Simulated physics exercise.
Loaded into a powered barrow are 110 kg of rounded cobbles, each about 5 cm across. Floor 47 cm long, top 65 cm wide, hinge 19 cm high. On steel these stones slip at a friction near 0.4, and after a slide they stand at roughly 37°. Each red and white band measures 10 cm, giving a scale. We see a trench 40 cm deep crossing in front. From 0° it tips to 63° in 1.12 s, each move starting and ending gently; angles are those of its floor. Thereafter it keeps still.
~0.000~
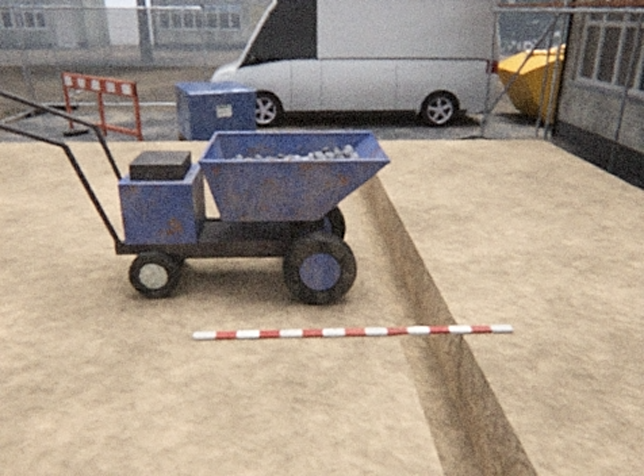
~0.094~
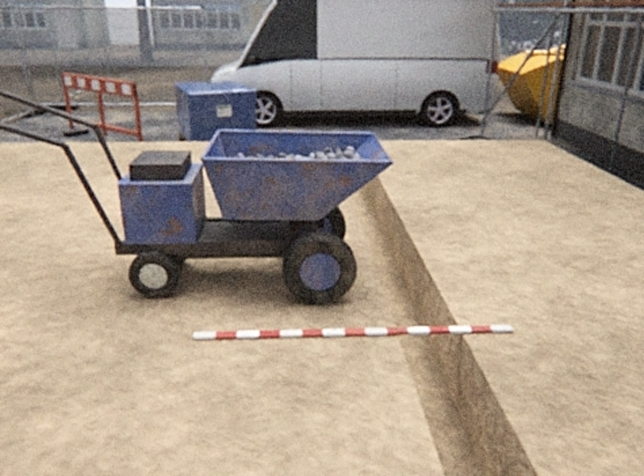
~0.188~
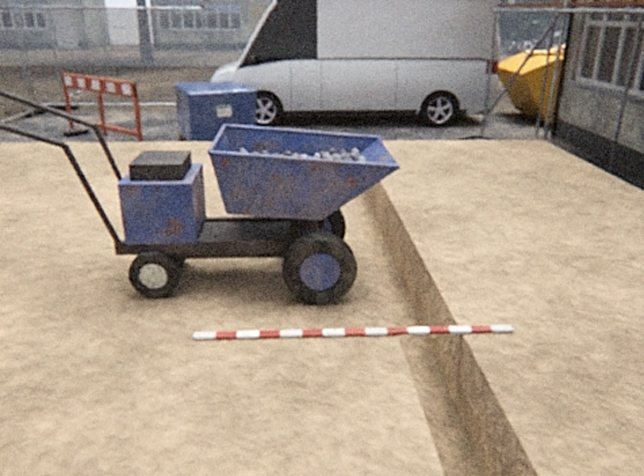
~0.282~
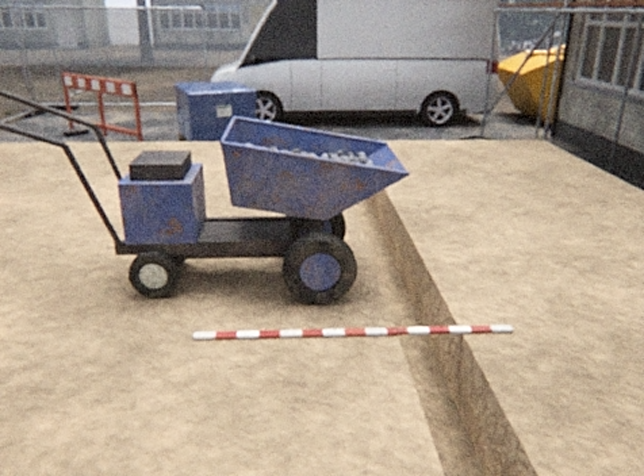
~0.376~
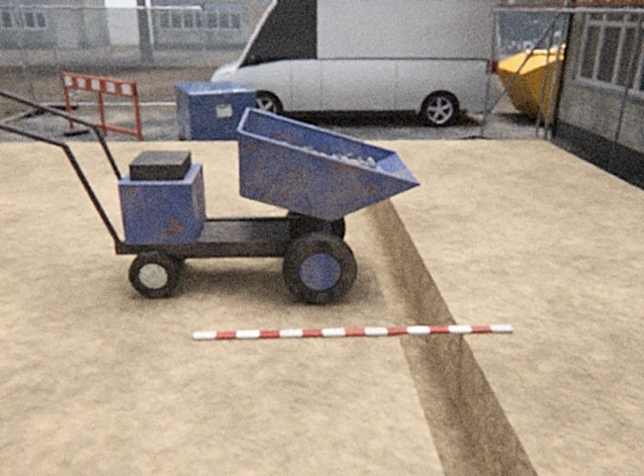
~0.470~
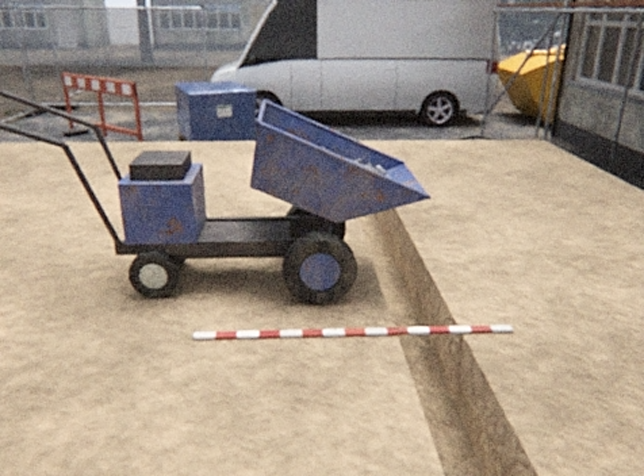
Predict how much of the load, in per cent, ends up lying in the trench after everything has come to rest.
Roughly 11 per cent of it.
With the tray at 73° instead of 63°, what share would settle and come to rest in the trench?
Near 0 per cent then.
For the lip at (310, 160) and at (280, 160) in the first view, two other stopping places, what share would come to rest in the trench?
I'd expect some 100 per cent, then some 60.
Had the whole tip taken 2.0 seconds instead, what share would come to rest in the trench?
That would give about 10 percent.
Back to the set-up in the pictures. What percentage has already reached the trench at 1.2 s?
Around 0 per cent of it, at that instant.
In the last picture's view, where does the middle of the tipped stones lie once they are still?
Their middle ends up near (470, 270).
After 0.8 s the floor is at 53°; 100 % in the tray; the foremost stones are at (426, 231).
After 1.2 s the floor is at 63°; 78 % in the tray, 22 % past the trench; the foremost stones are at (482, 272).
After 1.6 s the floor is at 63°; 33 % in the tray, 1 % in the trench, 66 % past the trench; the foremost stones are at (573, 277).
After 3.5 s the floor is at 63°; 6 % in the tray, 11 % in the trench, 83 % past the trench; the foremost stones are at (610, 263).
